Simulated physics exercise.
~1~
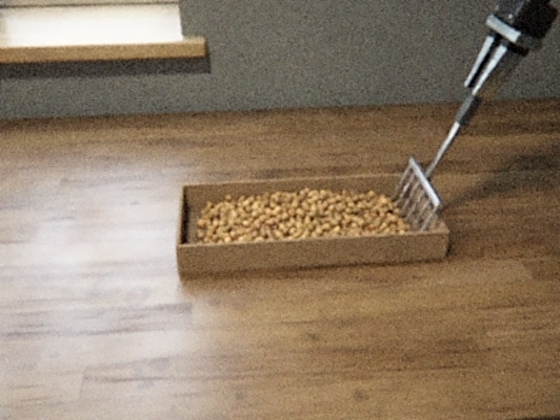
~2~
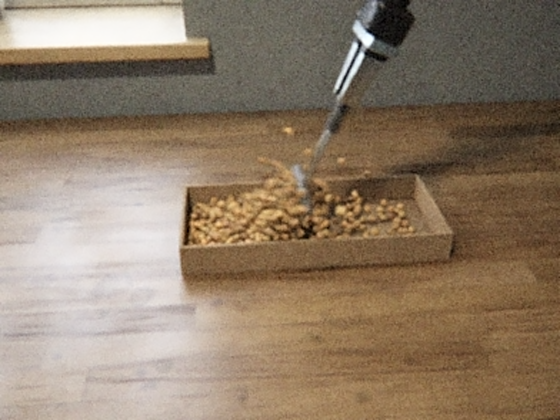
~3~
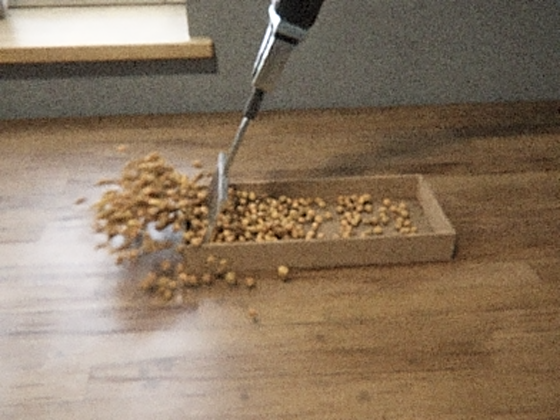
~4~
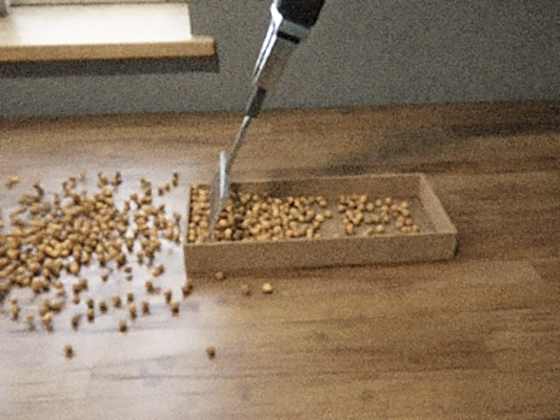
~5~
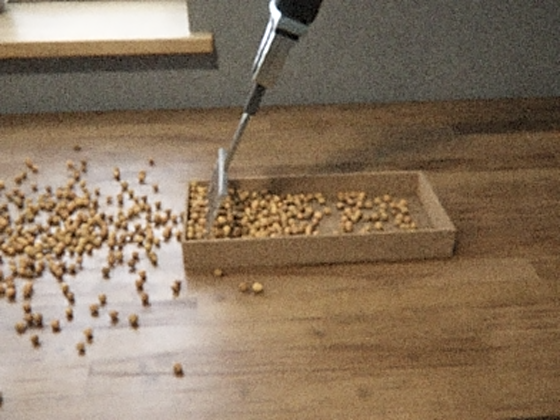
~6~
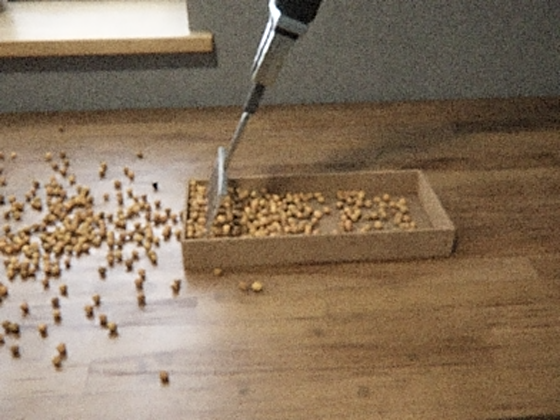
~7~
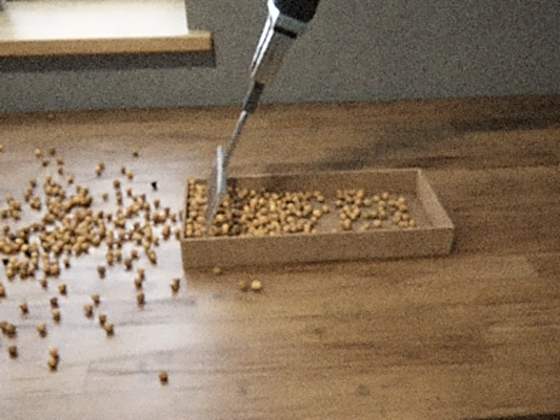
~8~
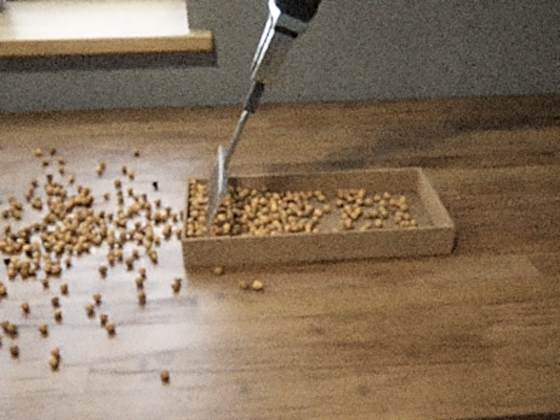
On a wooden tabletop, a robot arm sweeping a rake left through a tray of chickpeas, spilling many over the end, then stopping.
